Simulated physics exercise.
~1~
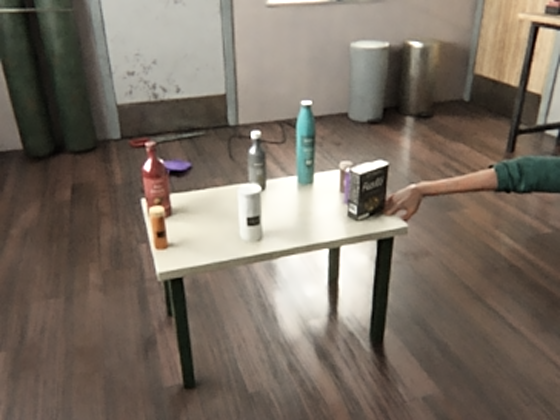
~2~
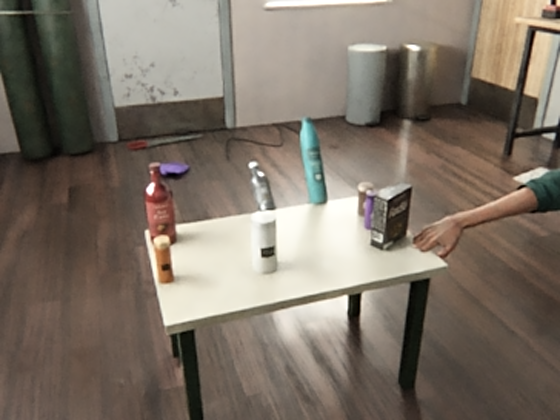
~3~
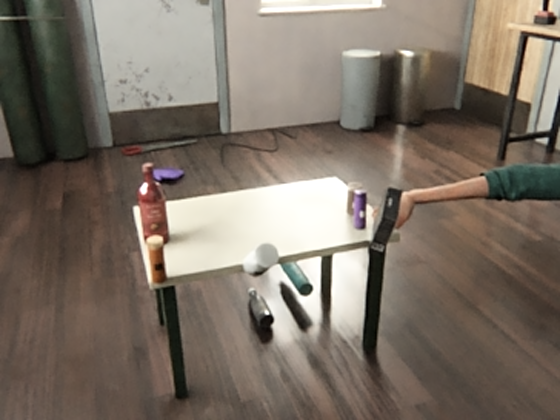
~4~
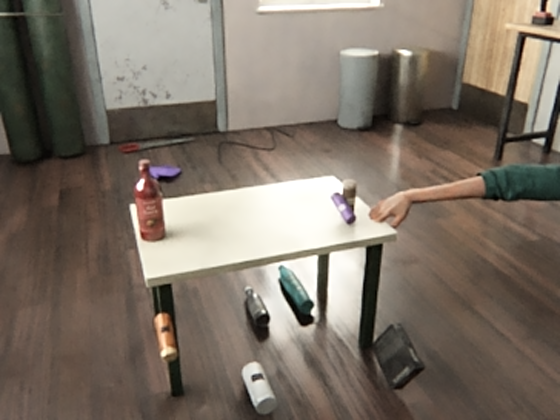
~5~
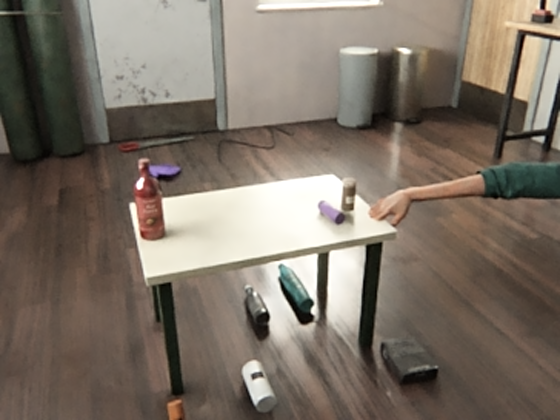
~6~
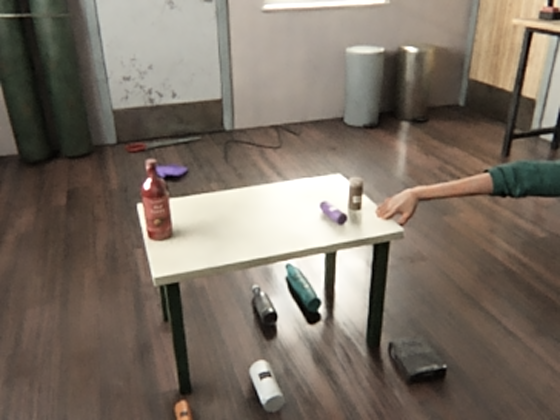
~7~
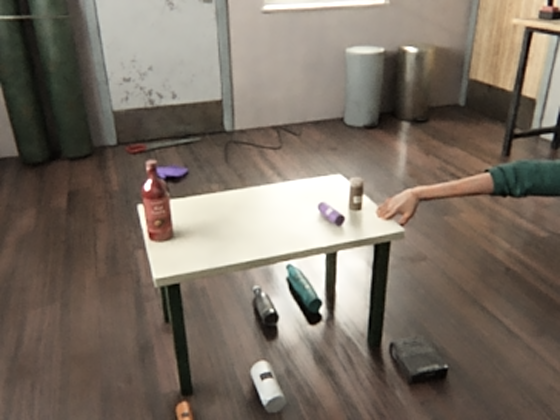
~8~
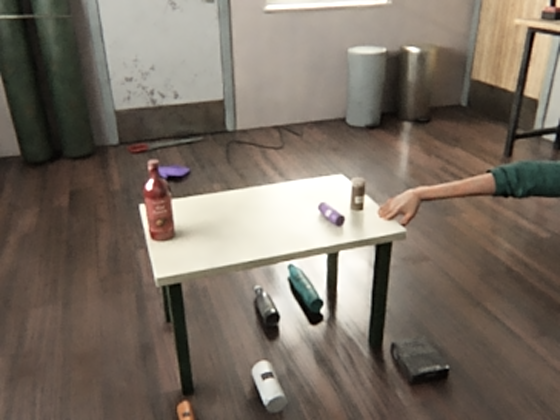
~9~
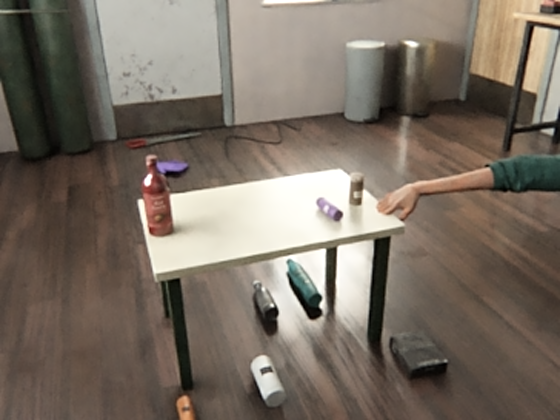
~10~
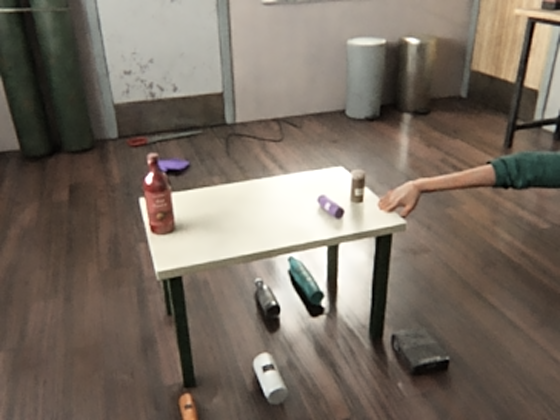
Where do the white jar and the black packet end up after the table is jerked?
Both go over the edge of the table and end up lying on the wooden floor.
